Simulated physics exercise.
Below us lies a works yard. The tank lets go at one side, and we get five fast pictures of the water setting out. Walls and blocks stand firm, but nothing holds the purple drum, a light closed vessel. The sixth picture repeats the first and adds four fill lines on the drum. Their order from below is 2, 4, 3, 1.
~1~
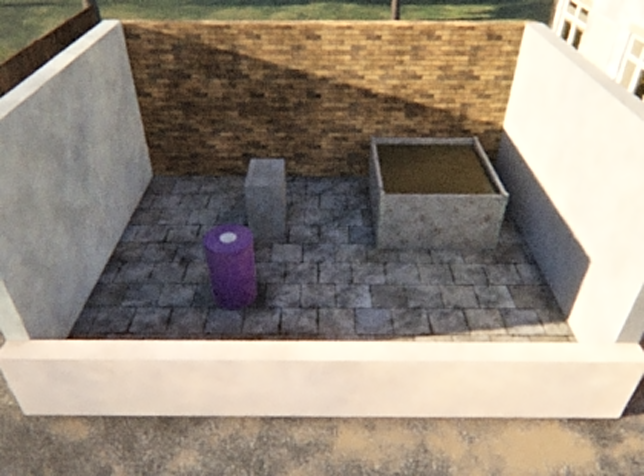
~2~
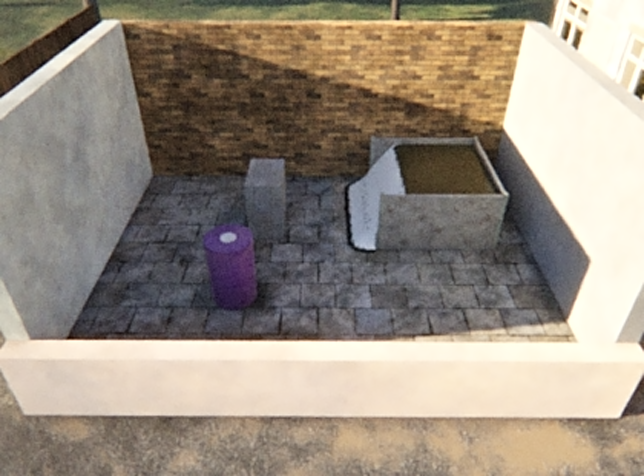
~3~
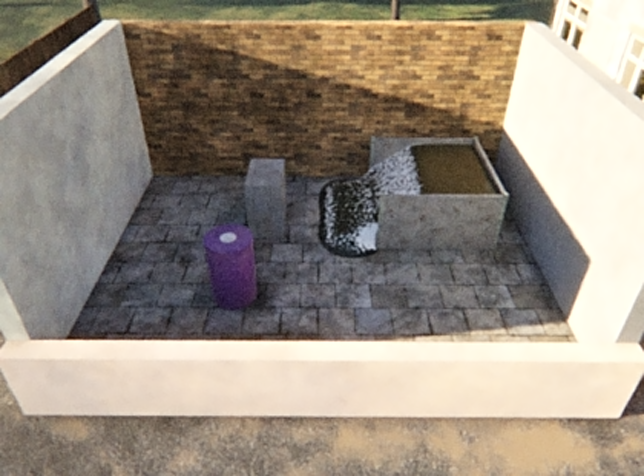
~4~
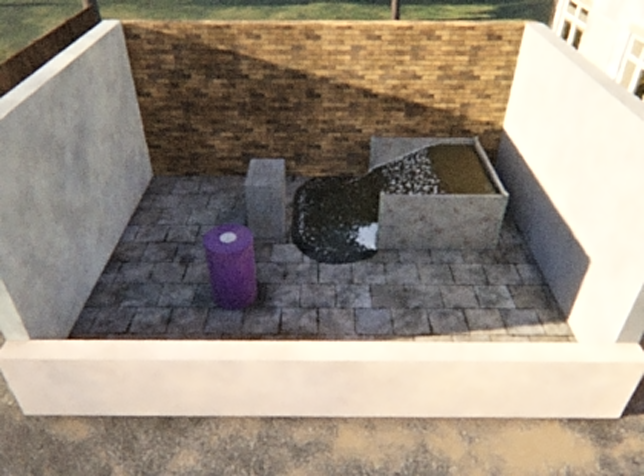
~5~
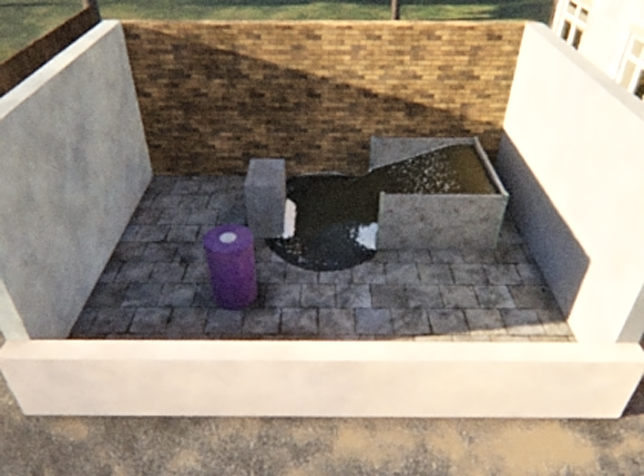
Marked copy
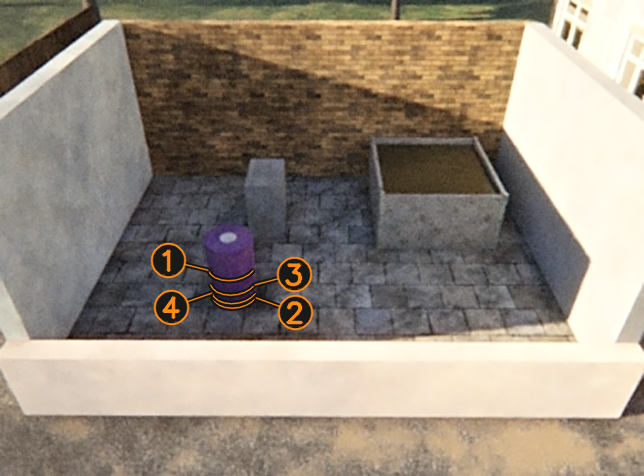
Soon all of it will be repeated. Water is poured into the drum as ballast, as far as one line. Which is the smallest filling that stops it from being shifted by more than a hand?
Level 1.
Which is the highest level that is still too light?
That is level 3.
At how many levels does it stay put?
One of the four.
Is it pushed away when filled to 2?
Yes.
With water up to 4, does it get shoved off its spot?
Yes.
In orange, 1 at (228, 280); 2 at (232, 308); 3 at (230, 295); 4 at (231, 303); from the bottom up 2, 4, 3, 1.
If 1 is chosen, it does not move.
If 2 is chosen, it is pushed about 6 times its own width away.
If 3 is chosen, it is pushed about its own width away.
If 4 is chosen, it is pushed about 3 times its own width away.
